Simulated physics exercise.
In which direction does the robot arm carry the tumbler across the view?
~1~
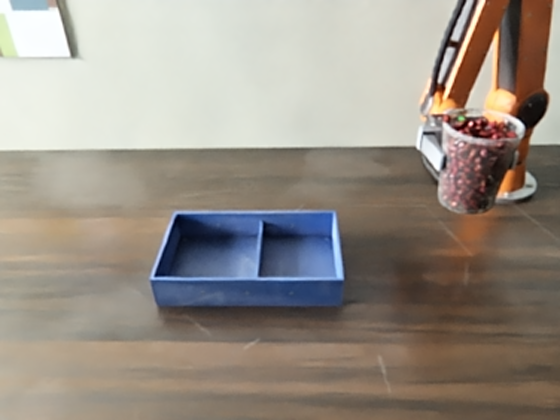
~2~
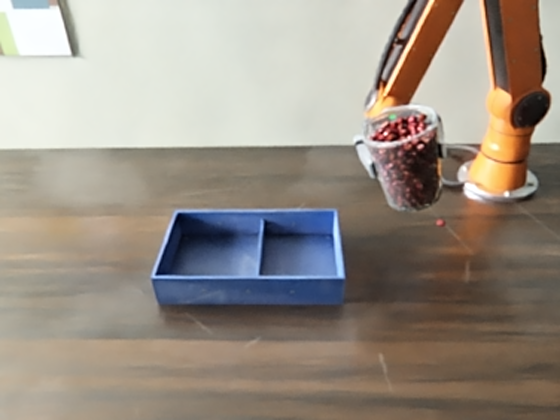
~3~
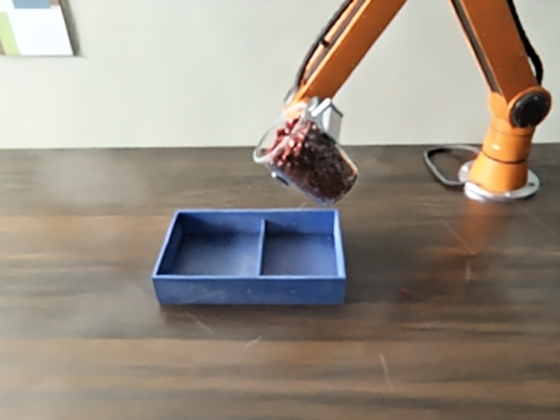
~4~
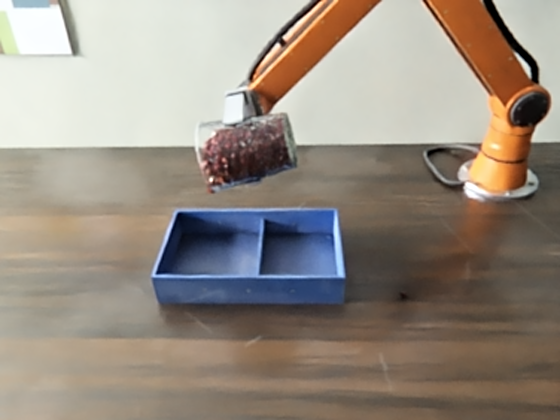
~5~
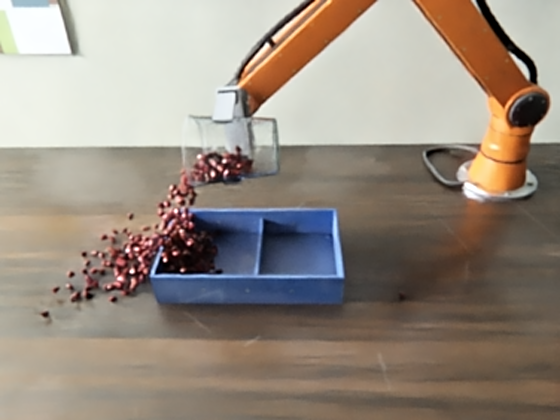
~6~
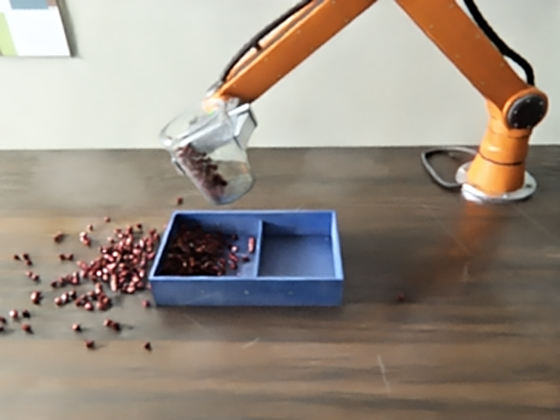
The robot arm carries the tumbler to the left, from the right side of the view to above the left part of the blue tray.
